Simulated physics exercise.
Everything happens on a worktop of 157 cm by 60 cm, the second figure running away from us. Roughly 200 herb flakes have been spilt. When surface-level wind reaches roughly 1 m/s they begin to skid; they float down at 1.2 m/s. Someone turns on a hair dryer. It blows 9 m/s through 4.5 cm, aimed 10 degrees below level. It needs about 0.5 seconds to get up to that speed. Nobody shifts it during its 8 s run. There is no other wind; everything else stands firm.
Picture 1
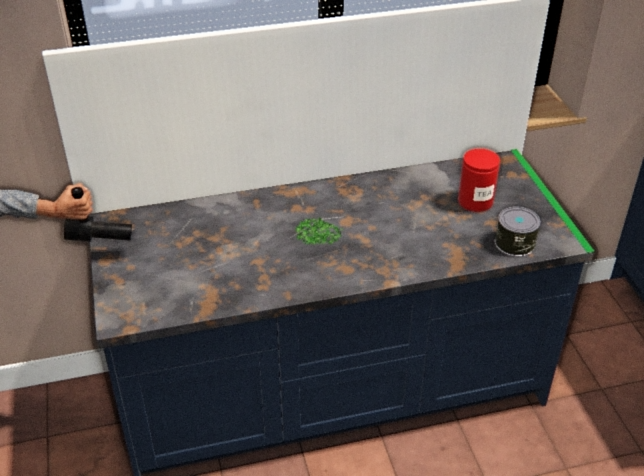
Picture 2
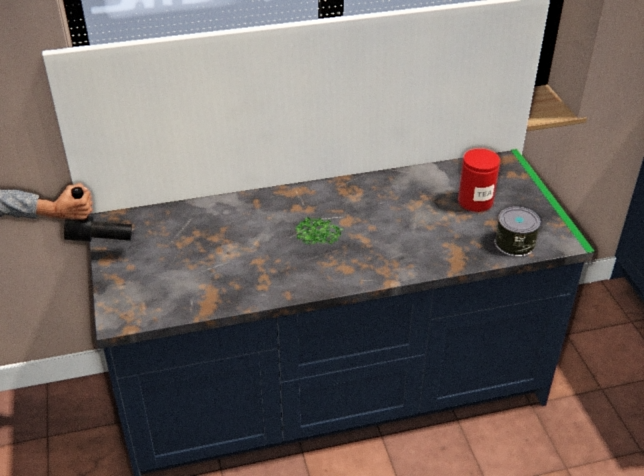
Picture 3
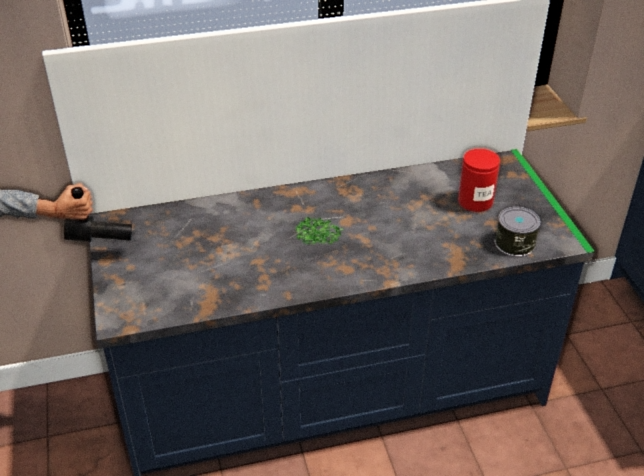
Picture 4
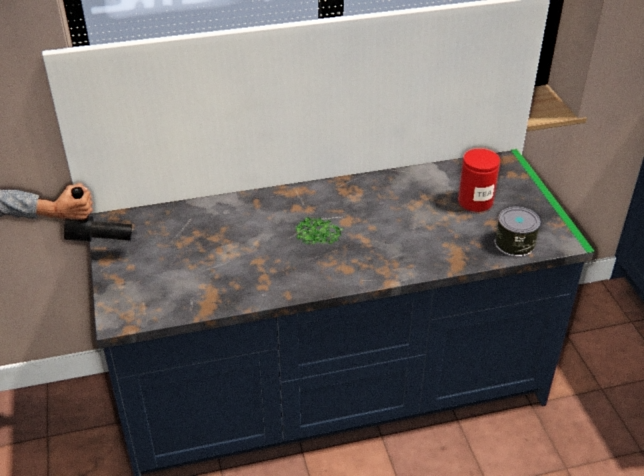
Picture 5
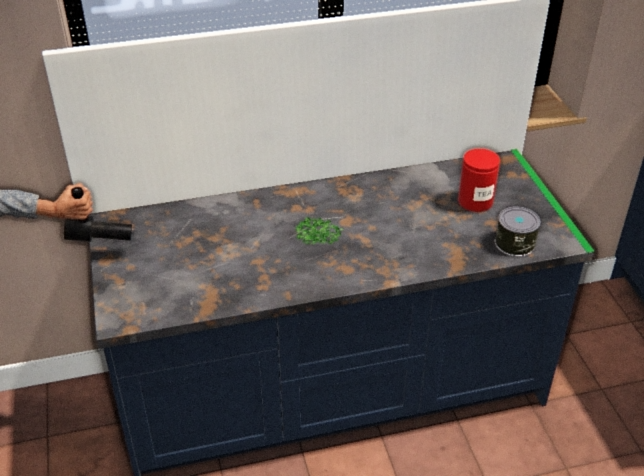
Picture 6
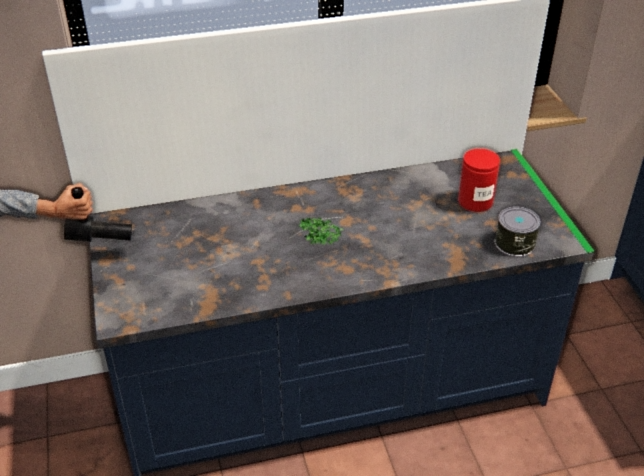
A hand in a grey sleeve holds a black hair dryer at the left end of a mottled grey-and-rust worktop on navy cabinets, seen from above in a room with terracotta floor tiles. A white panel stands behind, green flakes lie mid-worktop, and a red jar and dark tin sit near the green right edge. The flakes lie still, then some shift slightly rightward, while all else stays still.
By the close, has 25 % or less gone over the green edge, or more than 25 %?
More than 25 %.
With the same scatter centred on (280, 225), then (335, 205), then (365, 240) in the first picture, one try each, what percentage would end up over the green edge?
60, 60 and 70 in a hundred, respectively.
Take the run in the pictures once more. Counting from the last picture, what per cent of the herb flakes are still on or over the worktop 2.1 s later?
I'd estimate about 40 per cent.
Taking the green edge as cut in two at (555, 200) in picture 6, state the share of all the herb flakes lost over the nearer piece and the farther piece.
Some 30 % go over the nearer part and around 40 % over the farther part.
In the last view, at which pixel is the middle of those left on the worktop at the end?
I'd put it around (482, 184).
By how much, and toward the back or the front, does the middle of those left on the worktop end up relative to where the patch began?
To the far end, near enough 10 cm.
Then, 1.2 s after the last picture, 73 % are on the move or not yet settled, 28 % are over the green edge; the middle of those still in play is near (467, 175).
Then, 2.1 s after the last picture, 54 % are on the move or not yet settled, 56 % are over the green edge; the middle of those still in play is near (503, 174).
Then, 4.0 s after the last picture, 24 % are on the move or not yet settled, 72 % are over the green edge; the middle of those still in play is near (471, 185).
Then, 7.6 s after the last picture, at the end, 80 % are over the green edge; the middle of those still in play is near (482, 184).
